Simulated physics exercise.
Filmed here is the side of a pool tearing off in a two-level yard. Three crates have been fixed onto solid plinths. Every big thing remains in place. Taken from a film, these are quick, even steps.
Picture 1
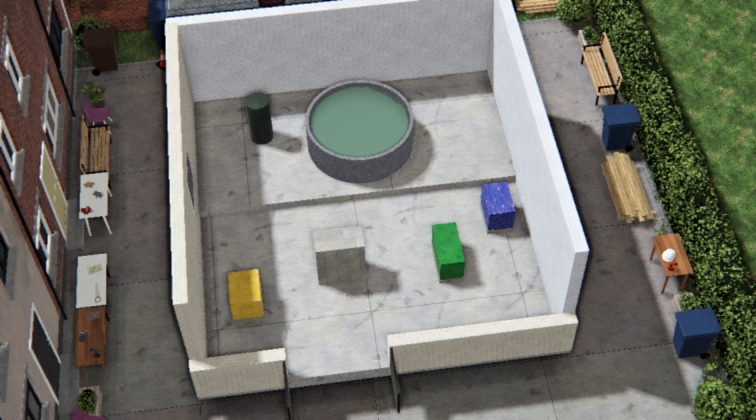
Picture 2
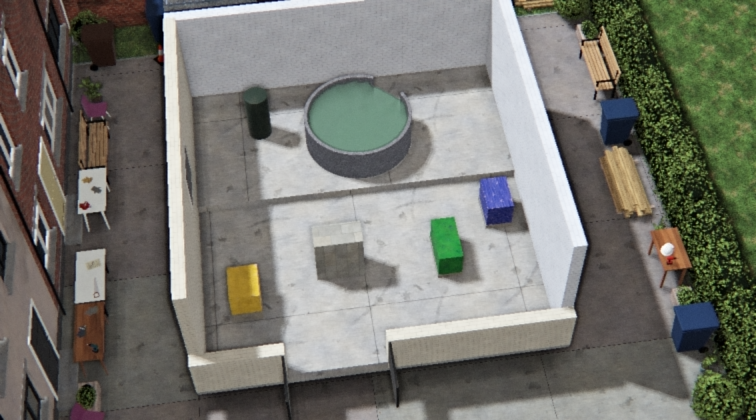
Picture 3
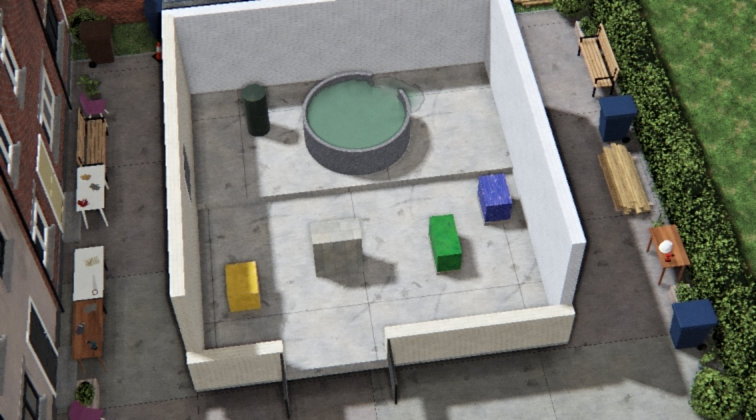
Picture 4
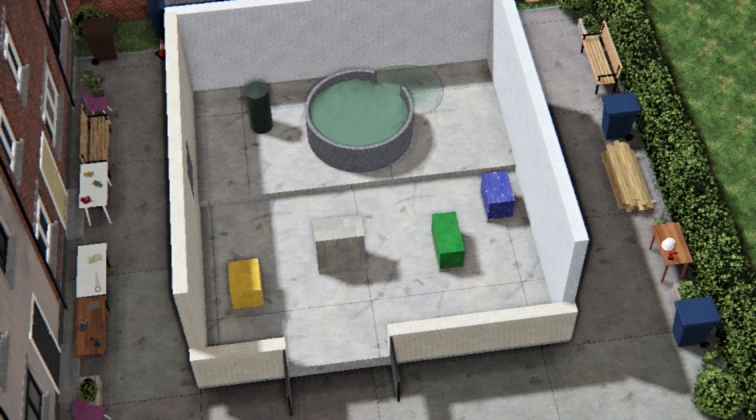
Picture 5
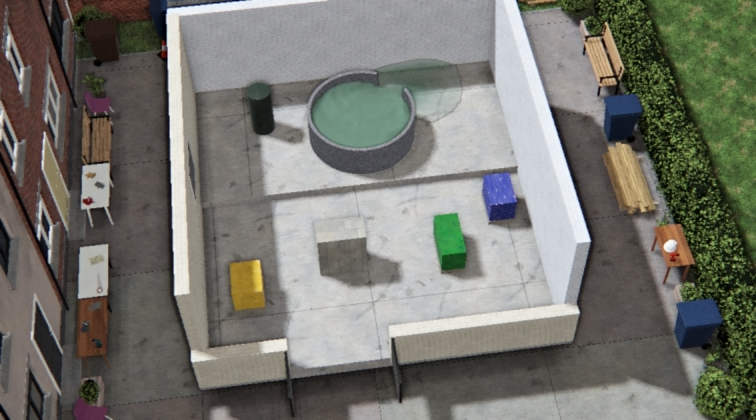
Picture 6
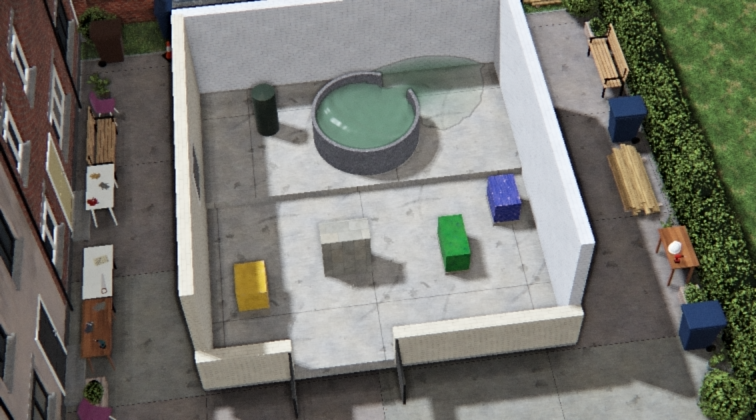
The footage shows a round pool of still green water in a walled yard with coloured blocks; a gap then opens on the pool's far side, and water pours out, spreading rightward across the upper level.
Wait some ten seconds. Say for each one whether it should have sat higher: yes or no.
Blue crate - yes; green crate - yes; yellow crate - no.
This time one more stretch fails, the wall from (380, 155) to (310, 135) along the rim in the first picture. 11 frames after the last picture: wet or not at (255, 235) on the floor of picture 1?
Inundated.
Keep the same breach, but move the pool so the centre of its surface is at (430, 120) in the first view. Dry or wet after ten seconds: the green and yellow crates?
Green: Untouched; yellow: Untouched.
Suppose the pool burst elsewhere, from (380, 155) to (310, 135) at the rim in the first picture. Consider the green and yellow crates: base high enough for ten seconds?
In short: Green crate gets drenched; yellow crate gets drenched.
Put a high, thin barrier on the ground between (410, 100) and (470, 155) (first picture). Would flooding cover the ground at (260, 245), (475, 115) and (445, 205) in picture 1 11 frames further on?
One after the other: Clear, covered, awash.
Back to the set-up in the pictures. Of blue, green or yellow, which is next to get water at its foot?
It's the crate marked blue.
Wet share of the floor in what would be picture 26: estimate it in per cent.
Roughly 40 percent, I reckon.
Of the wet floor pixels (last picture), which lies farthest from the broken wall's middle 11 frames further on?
Roughly (526, 195).
A moment on, water covers 10 % of the floor; the blue crate not reached, the green crate not reached, the yellow crate not reached.
Next, water covers 20 % of the floor; the blue crate water round its plinth, the green crate not reached, the yellow crate not reached.
Then, water covers 40 % of the floor; the blue crate water round its plinth, the green crate water round its plinth, the yellow crate not reached.
Later, water covers 75 % of the floor; the blue crate water round its plinth, the green crate water round its plinth, the yellow crate water round its plinth.
In the end, water covers 95 % of the floor; the blue crate was topped, the green crate was topped, the yellow crate stayed above the water.
